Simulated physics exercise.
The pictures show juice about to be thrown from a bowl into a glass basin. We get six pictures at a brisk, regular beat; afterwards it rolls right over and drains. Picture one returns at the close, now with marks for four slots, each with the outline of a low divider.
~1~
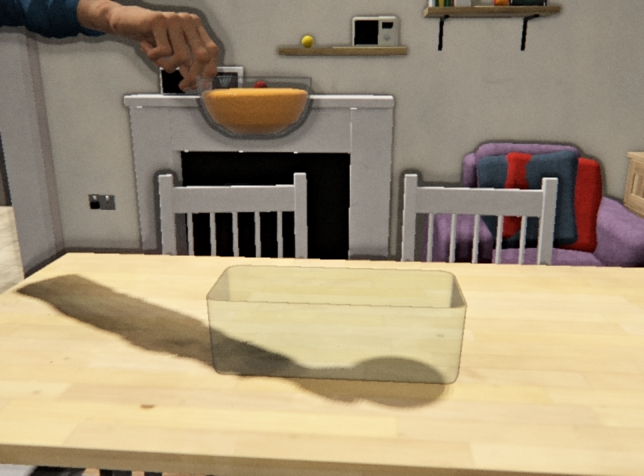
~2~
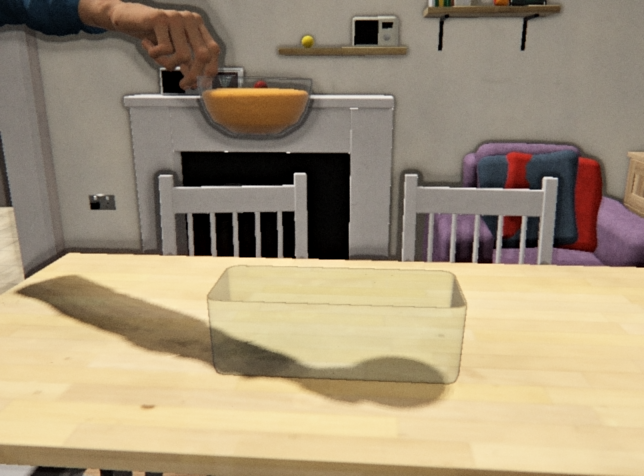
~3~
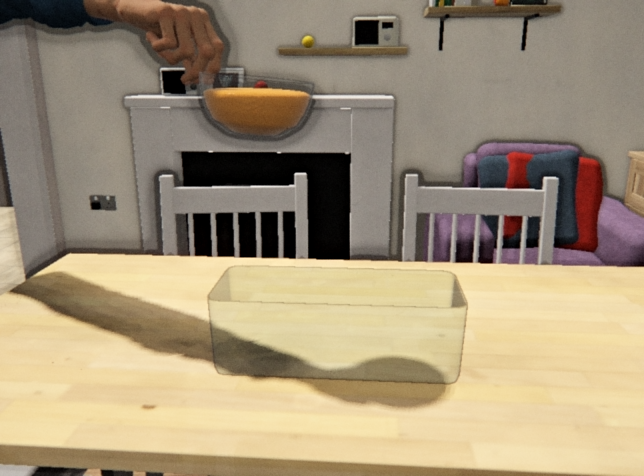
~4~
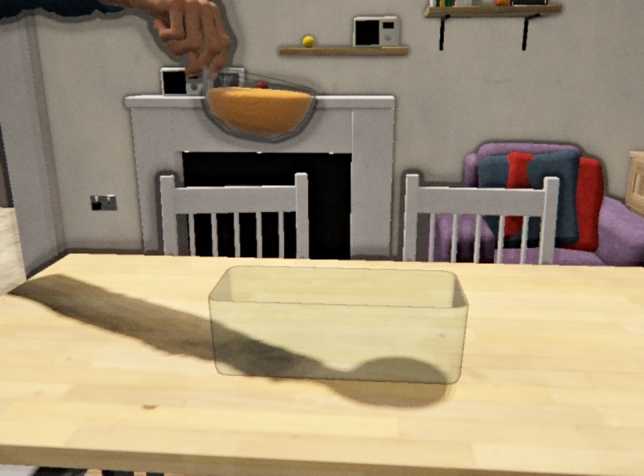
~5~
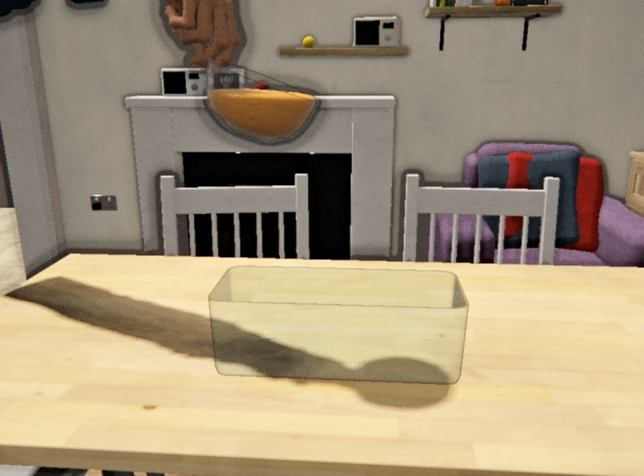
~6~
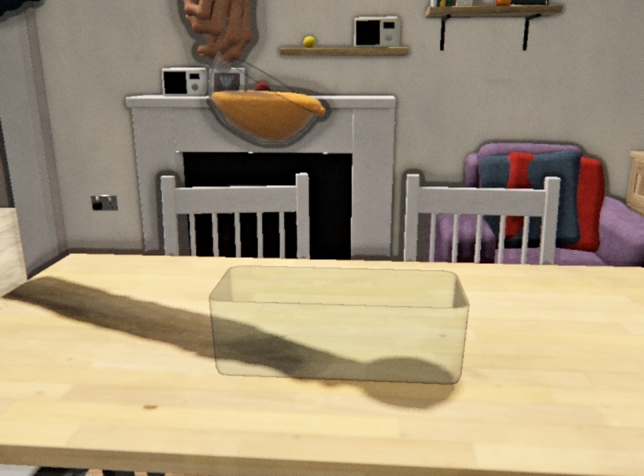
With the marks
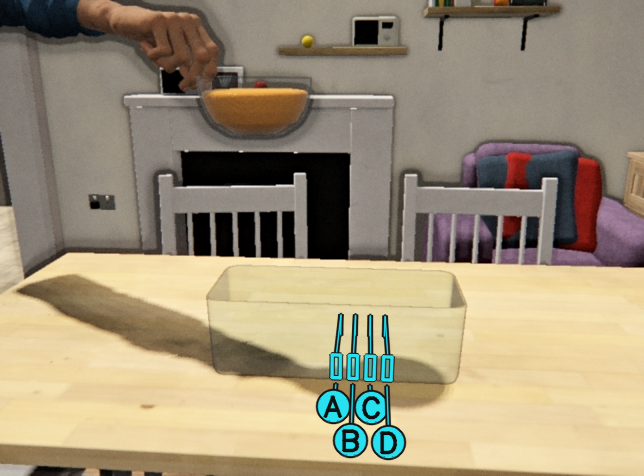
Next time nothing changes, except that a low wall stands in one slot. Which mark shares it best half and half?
Take C.
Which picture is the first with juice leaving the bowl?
Picture 6.
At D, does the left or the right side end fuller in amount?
The left one.
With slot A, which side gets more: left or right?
The right side.
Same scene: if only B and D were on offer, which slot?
That is slot B.
On the marked copy, A at (335, 384); B at (352, 384); C at (369, 385); D at (386, 386).
Choosing A, about 15 % ends left of the wall and 82 % right of it; 3 % is lost outside.
Choosing B, about 32 % ends left of the wall and 66 % right of it.
Choosing C, about 51 % ends left of the wall and 47 % right of it.
Choosing D, about 78 % ends left of the wall and 18 % right of it; 4 % is lost outside.
